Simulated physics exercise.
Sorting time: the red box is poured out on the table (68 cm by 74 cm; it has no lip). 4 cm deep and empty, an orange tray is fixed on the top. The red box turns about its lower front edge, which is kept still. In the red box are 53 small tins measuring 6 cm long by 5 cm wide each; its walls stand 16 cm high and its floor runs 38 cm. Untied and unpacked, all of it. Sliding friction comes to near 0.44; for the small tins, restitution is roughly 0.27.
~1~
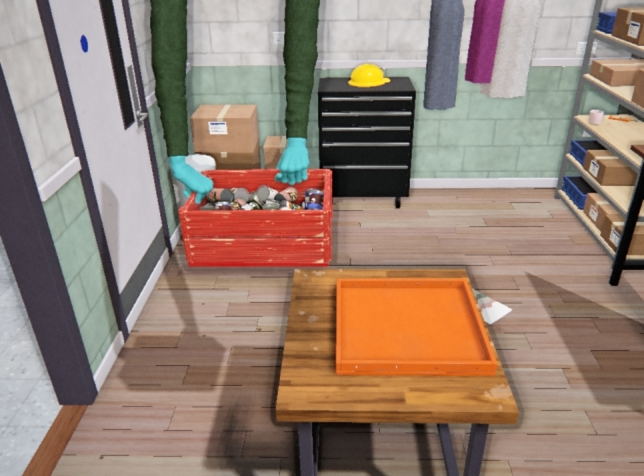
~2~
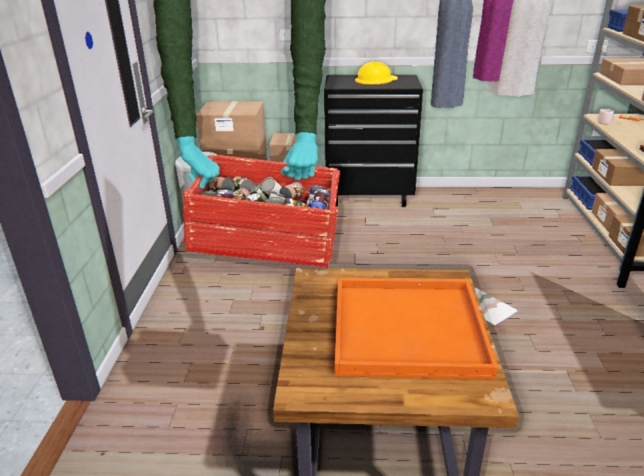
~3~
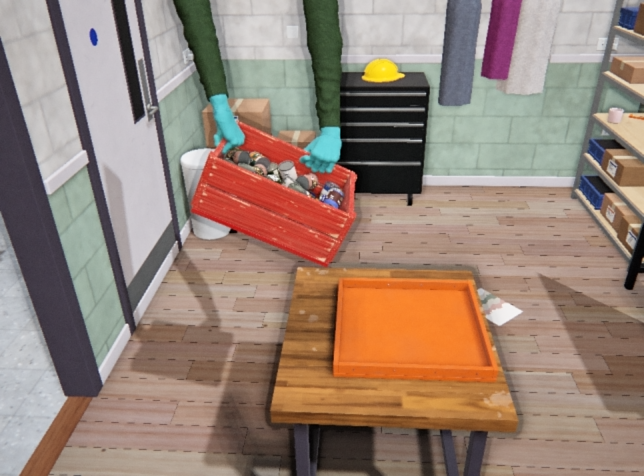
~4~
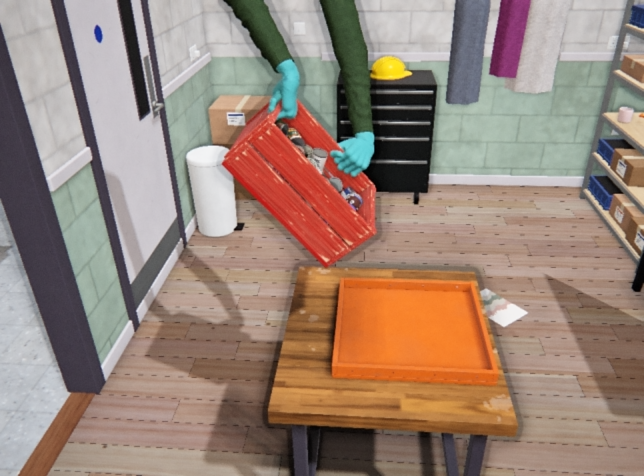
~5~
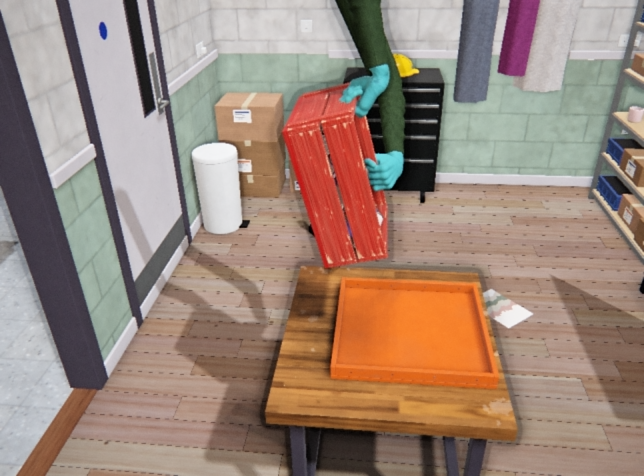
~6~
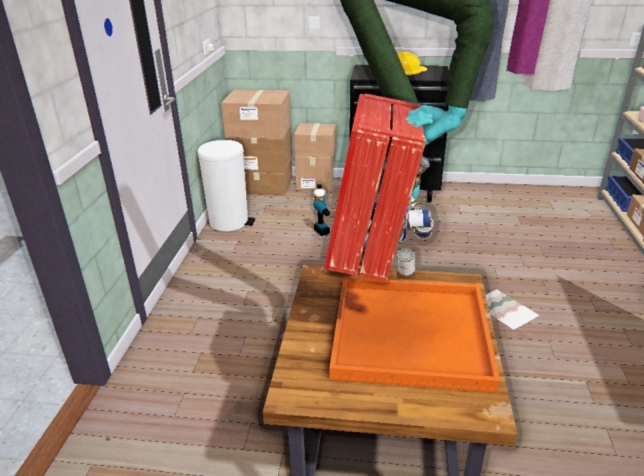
In a storeroom, two gloved hands steeply tip a red crate, and several small items drop out.
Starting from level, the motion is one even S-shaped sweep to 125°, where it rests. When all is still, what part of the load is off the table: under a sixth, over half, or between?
One sixth up to one half.
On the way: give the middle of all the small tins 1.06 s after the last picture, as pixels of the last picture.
I'd put it close to (451, 326).
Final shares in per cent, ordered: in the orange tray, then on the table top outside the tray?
Approx. 70 % / 0 %.
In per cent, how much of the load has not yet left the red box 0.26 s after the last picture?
I'd say close to 25 in a hundred.
Then, 0.26 s after the last picture, tilt 124°; 12 still in the red box, 14 in the orange tray, 9 on the table top outside the tray, 2 over the right end of the table and 16 in the air.
Then, 0.59 s after the last picture, tilt 125°; 34 in the orange tray, 5 on the table top outside the tray, 9 over the right end of the table and 5 in the air.
Then, 1.06 s after the last picture, tilt 125°; 38 in the orange tray, 2 on the table top outside the tray, 12 over the right end of the table and 1 over the table's other edges.
Outcome (1.65 s after the last picture), 38 in the orange tray, 13 over the right end of the table and 2 over the table's other edges. Asked share, 15 of 53, 28 per cent.
